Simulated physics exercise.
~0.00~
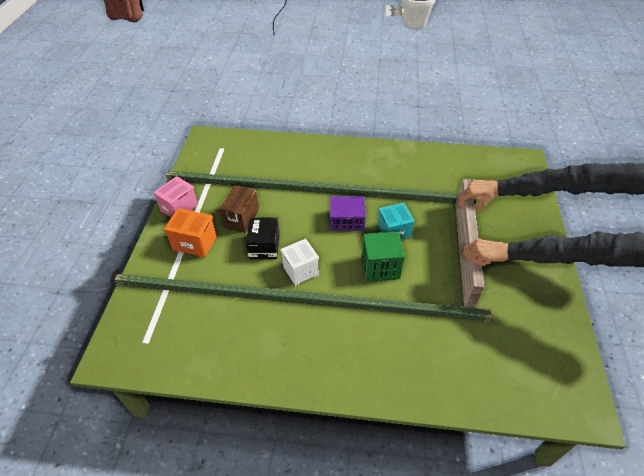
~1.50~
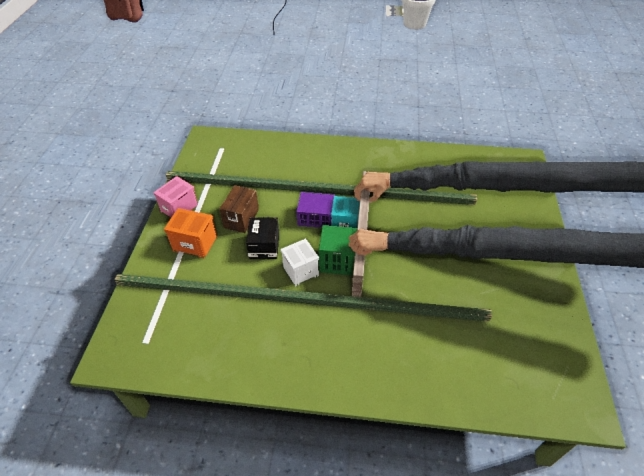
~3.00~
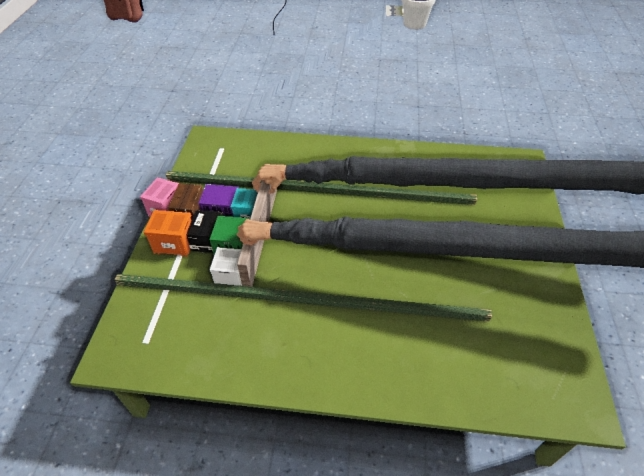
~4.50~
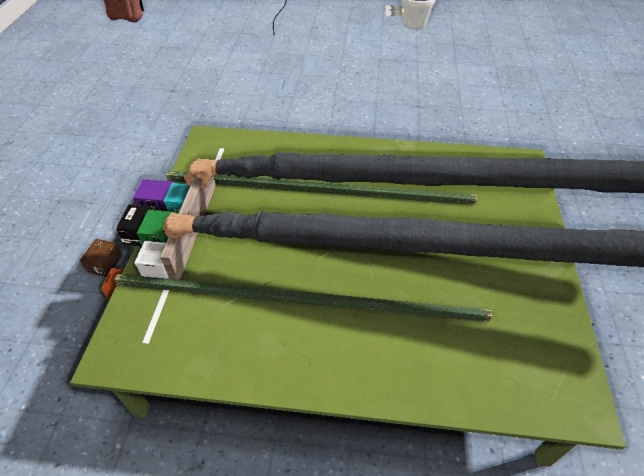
On a green table, two hands push colored boxes left with a plank, and some fall off.
